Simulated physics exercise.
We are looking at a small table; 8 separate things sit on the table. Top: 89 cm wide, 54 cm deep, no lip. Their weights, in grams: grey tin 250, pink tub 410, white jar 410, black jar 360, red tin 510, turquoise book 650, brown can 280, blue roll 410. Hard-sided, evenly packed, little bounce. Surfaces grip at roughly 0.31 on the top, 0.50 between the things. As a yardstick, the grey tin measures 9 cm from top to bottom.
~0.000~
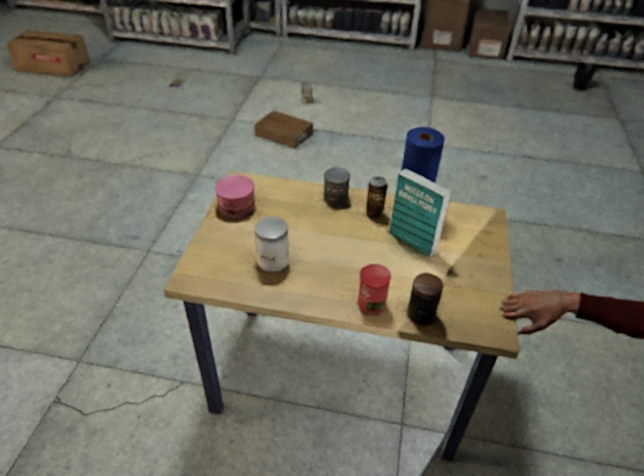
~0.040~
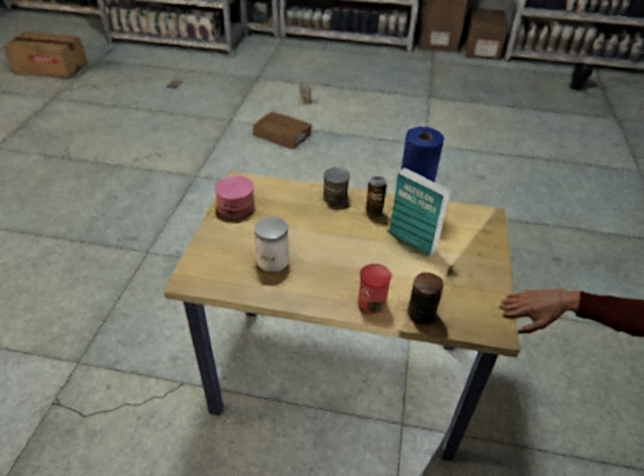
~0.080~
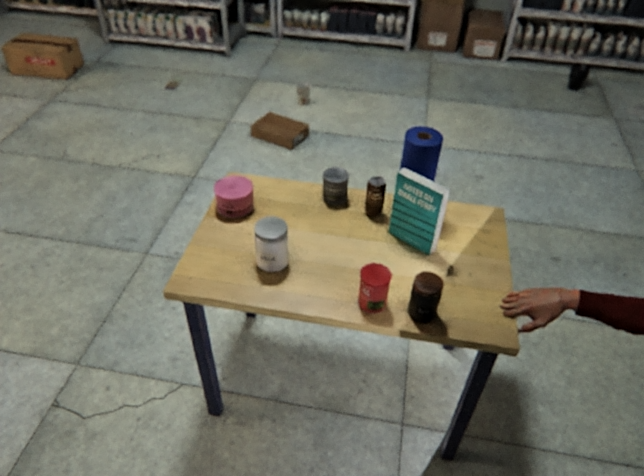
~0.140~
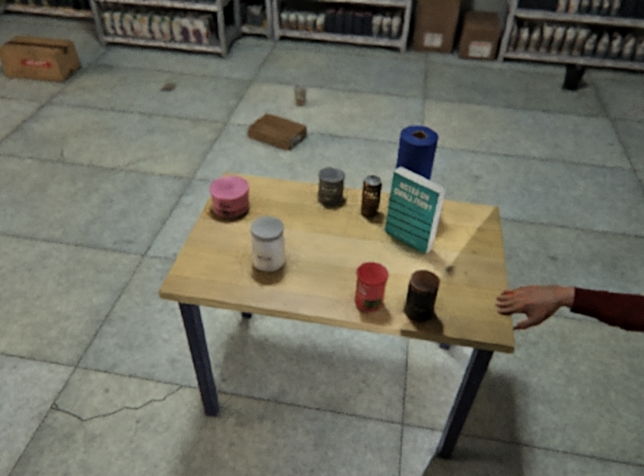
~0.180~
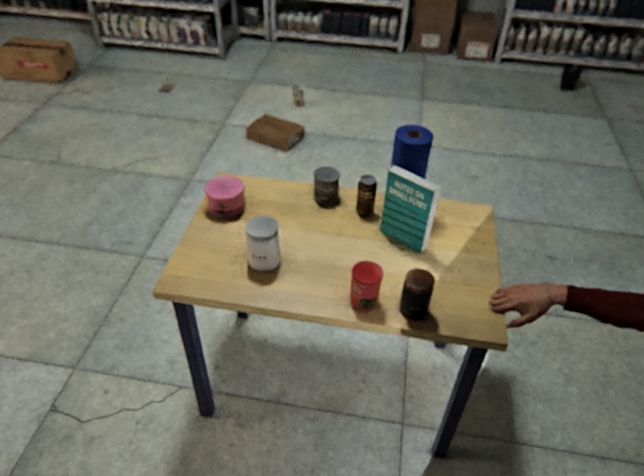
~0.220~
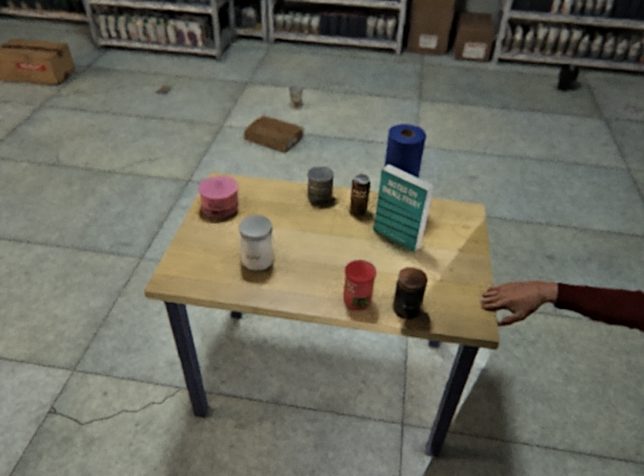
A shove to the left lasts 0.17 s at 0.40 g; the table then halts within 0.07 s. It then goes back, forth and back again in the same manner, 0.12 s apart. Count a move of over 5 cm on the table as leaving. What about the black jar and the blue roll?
The black jar stays put and the blue roll stays put.
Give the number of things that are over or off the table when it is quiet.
1 of them.
After 0.42 s, table shifted 8 cm; black jar slid 2 cm near (386, 290); blue roll slid 2 cm near (382, 169); turquoise book leaning 8°.
After 0.72 s, turquoise book on its side.
After 1.02 s, table shifted 8 cm; turquoise book on its side.
After 1.42 s, turquoise book on its side.
At rest (2.0 s), tipped over on the table, turquoise book; the other 7 in place, give or take 5 cm. In the last view, black jar near (425, 295), blue roll near (416, 173).
